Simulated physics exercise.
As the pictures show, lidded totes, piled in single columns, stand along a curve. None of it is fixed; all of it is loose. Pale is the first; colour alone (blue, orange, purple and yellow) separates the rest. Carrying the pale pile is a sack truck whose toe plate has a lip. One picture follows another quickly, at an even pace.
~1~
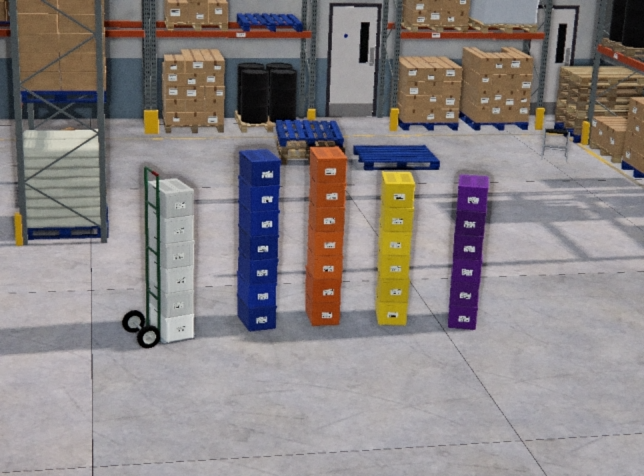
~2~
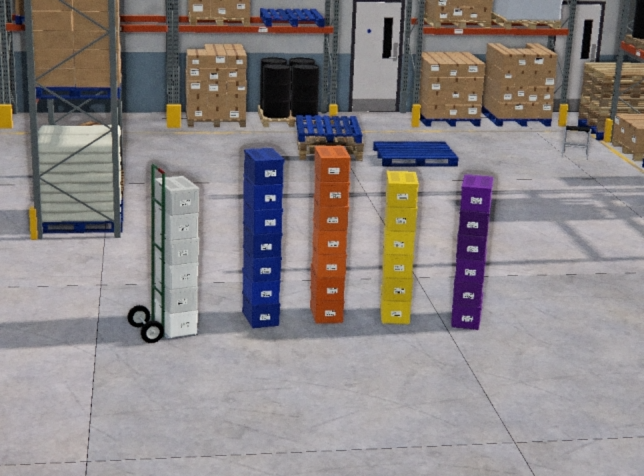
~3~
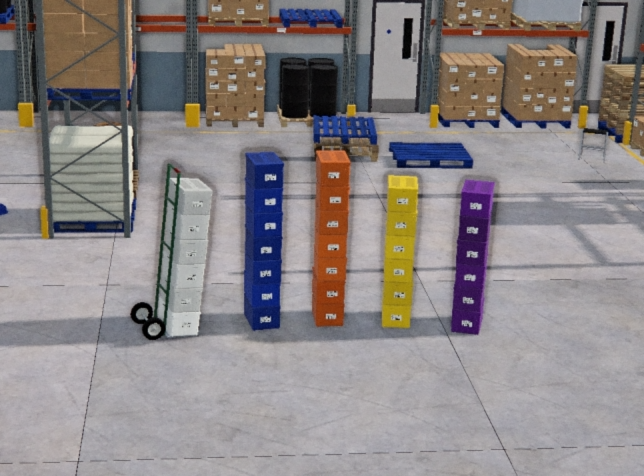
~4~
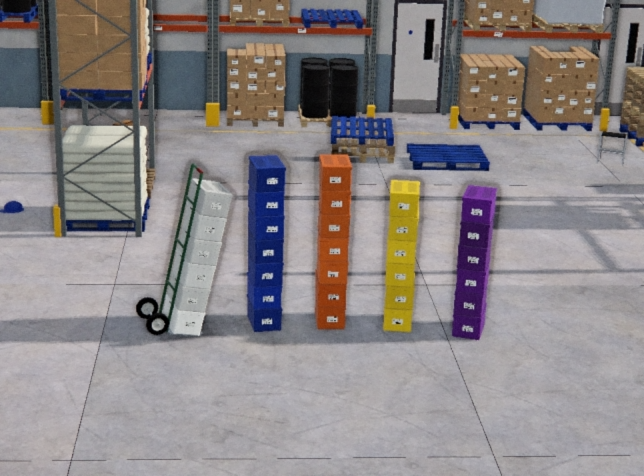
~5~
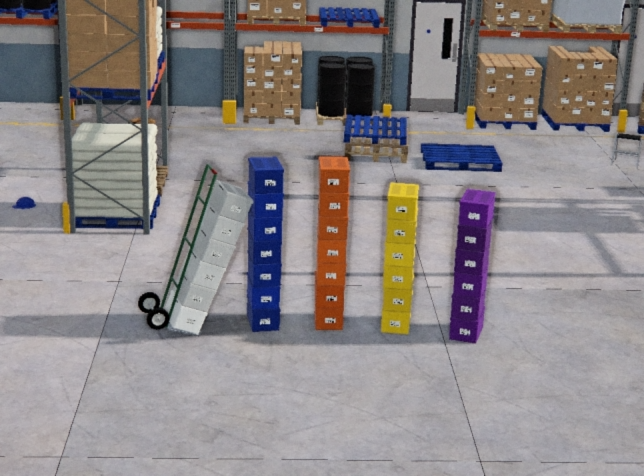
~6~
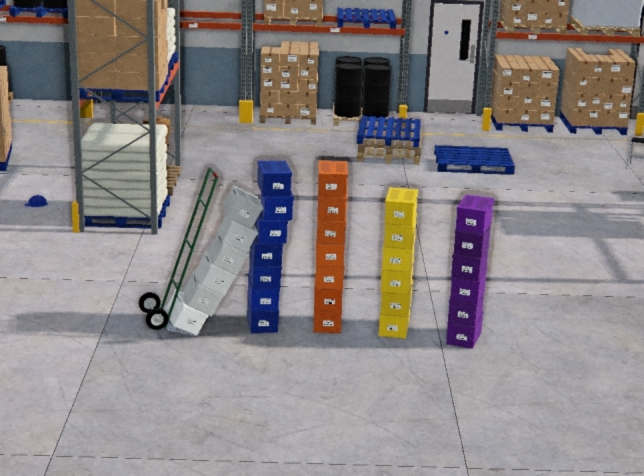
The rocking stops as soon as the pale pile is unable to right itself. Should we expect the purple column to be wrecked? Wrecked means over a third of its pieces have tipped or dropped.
Yes, it is wrecked.
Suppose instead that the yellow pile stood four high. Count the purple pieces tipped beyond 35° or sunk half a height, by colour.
I count purple 5.
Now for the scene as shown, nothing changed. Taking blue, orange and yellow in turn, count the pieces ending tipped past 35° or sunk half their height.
Count per pile - blue: 7; orange: 7; yellow: 6.
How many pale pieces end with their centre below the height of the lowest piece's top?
Total: 5.
Soon, 6 of the pale pile down; none of the 6 purple totes down (0 of 26 in all colours); top purple tote unmoved; top blue tote tipped clearly.
A while on, 6 of the pale pile down; none of the 6 purple totes down (9 of 26 in all colours); top purple tote displaced a little; top blue tote tipped well over, some two heights lower.
Towards the end, 6 of the pale pile down; 4 of the 6 purple totes down (23 of 26 in all colours); top purple tote tipped well over, about its own height lower; top blue tote upside down.
Then, 6 of the pale pile down; 5 of the 6 purple totes down (25 of 26 in all colours); top purple tote on its side; top orange tote upside down.
Finally, 6 of the pale pile down; 5 of the 6 purple totes down (25 of 26 in all colours); top purple tote upside down; top blue tote upside down. Seen by the last camera, middles, top blue tote near (487, 283).
